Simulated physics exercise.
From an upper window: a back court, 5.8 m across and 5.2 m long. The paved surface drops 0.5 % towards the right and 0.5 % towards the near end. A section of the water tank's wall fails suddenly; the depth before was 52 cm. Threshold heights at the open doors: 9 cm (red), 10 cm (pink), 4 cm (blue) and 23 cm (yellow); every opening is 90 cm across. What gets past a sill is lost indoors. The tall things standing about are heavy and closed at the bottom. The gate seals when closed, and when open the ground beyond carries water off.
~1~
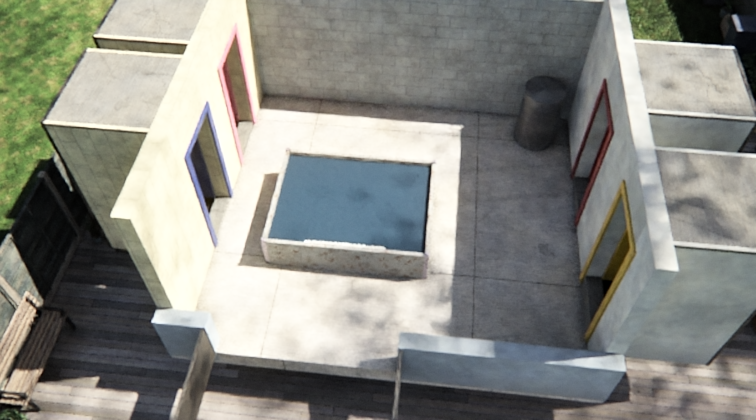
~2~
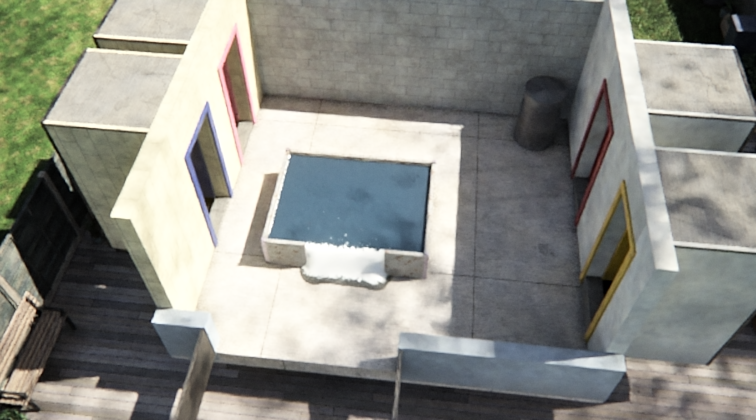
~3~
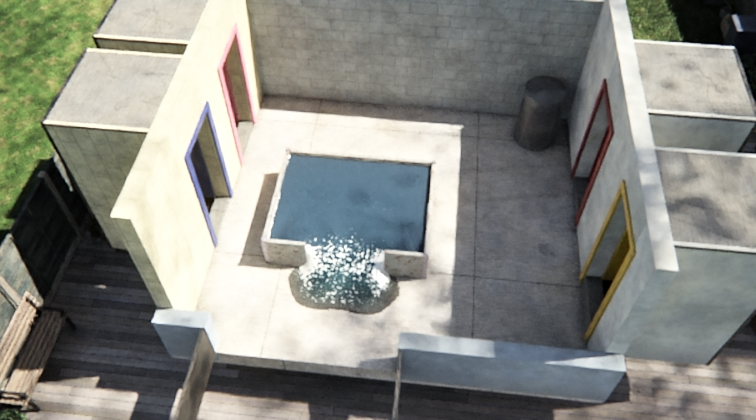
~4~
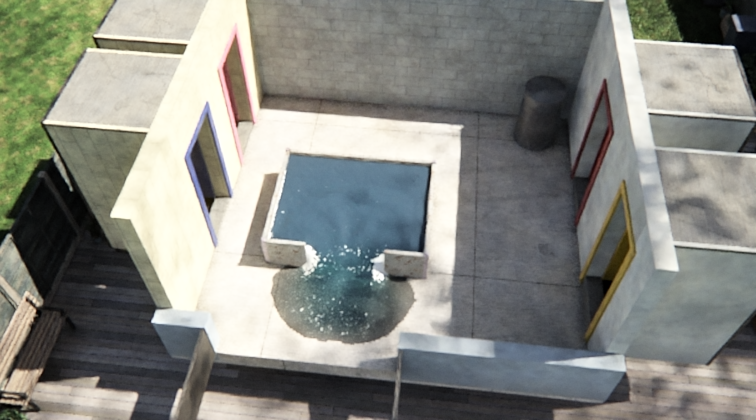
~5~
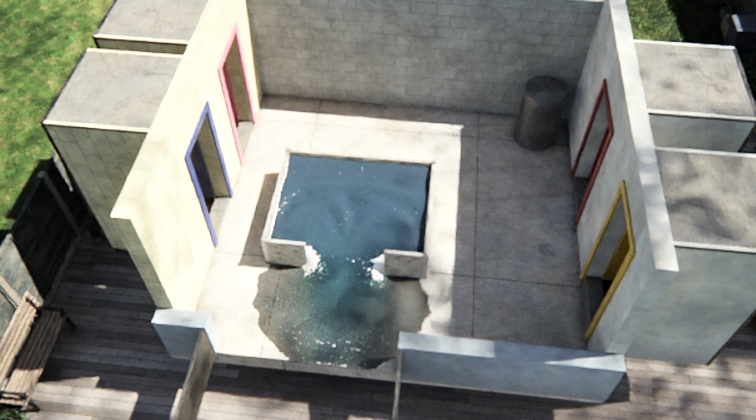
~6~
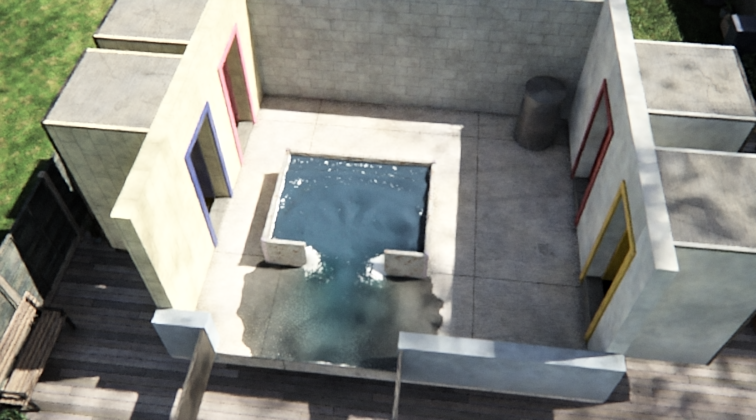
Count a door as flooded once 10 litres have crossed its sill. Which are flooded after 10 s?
The water let in: At the red door it keeps below the limit; at the pink door it stays under the limit; at the blue door it keeps below the limit; at the yellow door it stays under the limit.
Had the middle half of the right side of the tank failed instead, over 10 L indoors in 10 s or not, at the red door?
Then: Red above.
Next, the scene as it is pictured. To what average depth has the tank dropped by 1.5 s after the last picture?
About 30 cm.
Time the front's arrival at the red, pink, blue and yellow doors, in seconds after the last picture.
Red 3.6 s, pink not within the 10 s, blue 7.5 s, yellow 2.0 s.
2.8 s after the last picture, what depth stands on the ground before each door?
Depths in cm: Red 0, pink 0, blue 0, yellow 7.
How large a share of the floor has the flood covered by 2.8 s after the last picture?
Some 30 per cent of it.
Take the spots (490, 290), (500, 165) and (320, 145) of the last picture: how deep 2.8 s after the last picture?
About 1, 0 and 0 cm.
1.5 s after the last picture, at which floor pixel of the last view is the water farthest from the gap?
Near (576, 374).
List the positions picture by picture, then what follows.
Still water, 52 cm deep, in the water tank at (353, 202), in the first picture.
Water pours out at (346, 262) and has run 0.6 m, to (305, 271); typically 5 cm deep outside, 52 cm at the water tank's back, in the second picture.
Water pours out at (346, 263) and has run 0.8 m, to (387, 299); typically 9 cm deep outside, 52 cm at the water tank's back, in the third picture.
The front is at a hidden place, 1.2 m from the gap at (346, 263); 1.8 m2 of floor is under water; 52 cm left at the back of the water tank, in the fourth picture.
Water pours out at (346, 263) and has run 1.7 m, to a hidden place; typically 5 cm deep outside, 49 cm at the water tank's back, in the fifth picture.
The front is at a hidden place, 1.9 m from the gap at (346, 262); 3.3 m2 of floor is under water; 43 cm left at the back of the water tank, in the sixth picture.
Then, 0.7 s after the last picture water covers 15 % of the floor and is deepest (30 cm) near (347, 275); red door not reached, pink door not reached, blue door not reached, yellow door not reached.
Then, 1.5 s after the last picture water covers 20 % of the floor and is deepest (24 cm) near (347, 275); red door not reached, pink door not reached, blue door not reached, yellow door not reached.
Then, 2.8 s after the last picture water covers 30 % of the floor and is deepest (18 cm) near (347, 275); red door not reached, pink door not reached, blue door not reached, yellow door 7 cm at the sill, 0 L in.
Then, 5.3 s after the last picture water covers 35 % of the floor and is deepest (12 cm) near (335, 274); red door 2 cm at the sill, 0 L in, pink door not reached, blue door not reached, yellow door 5 cm at the sill, 0 L in.
Then, 9.3 s after the last picture water covers 45 % of the floor and is deepest (6 cm) near (335, 274); red door 2 cm at the sill, 0 L in, pink door not reached, blue door 1 cm at the sill, 0 L in, yellow door 3 cm at the sill, 0 L in.
